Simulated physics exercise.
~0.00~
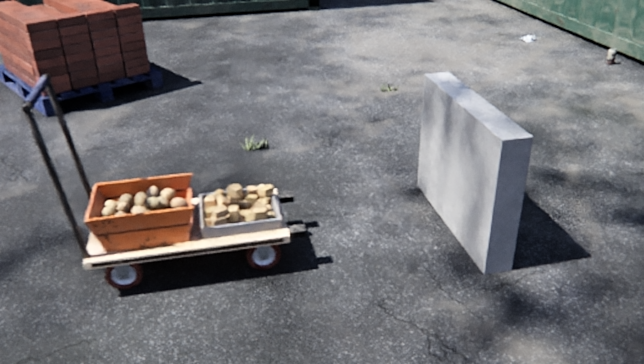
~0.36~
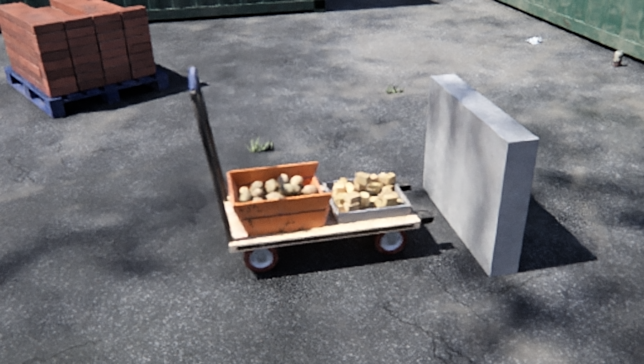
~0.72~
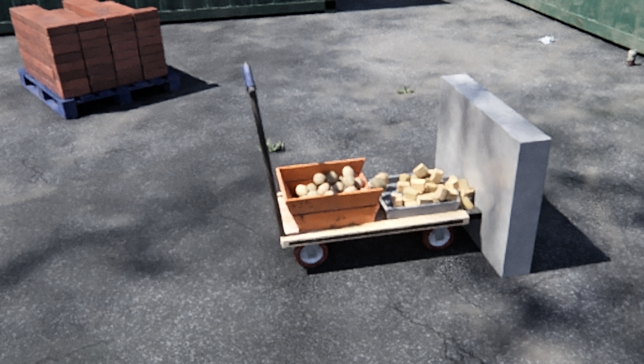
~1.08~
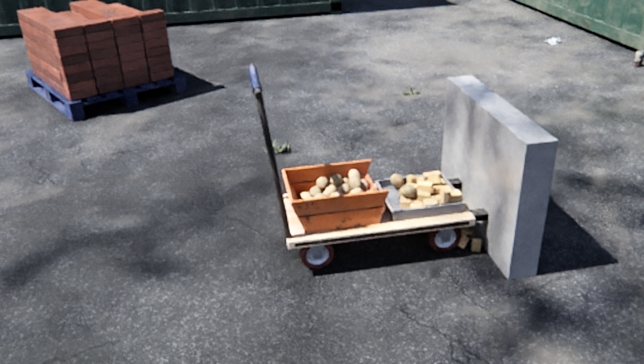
A flat trolley carrying an orange tote of potatoes and, ahead of it, a grey tote of timber offcuts rolls right across dark asphalt toward a standing grey wall. Stacked red bricks sit on a blue pallet behind. The trolley closes the gap and its front end meets the wall, while the totes keep their places on the deck. The loads surge forward, with offcuts heaping toward the wall. Some potatoes end up among the offcuts in the grey tote, and a few offcuts drop to the ground by the wall. The trolley stands level against the unmoved wall, most of its load still aboard.
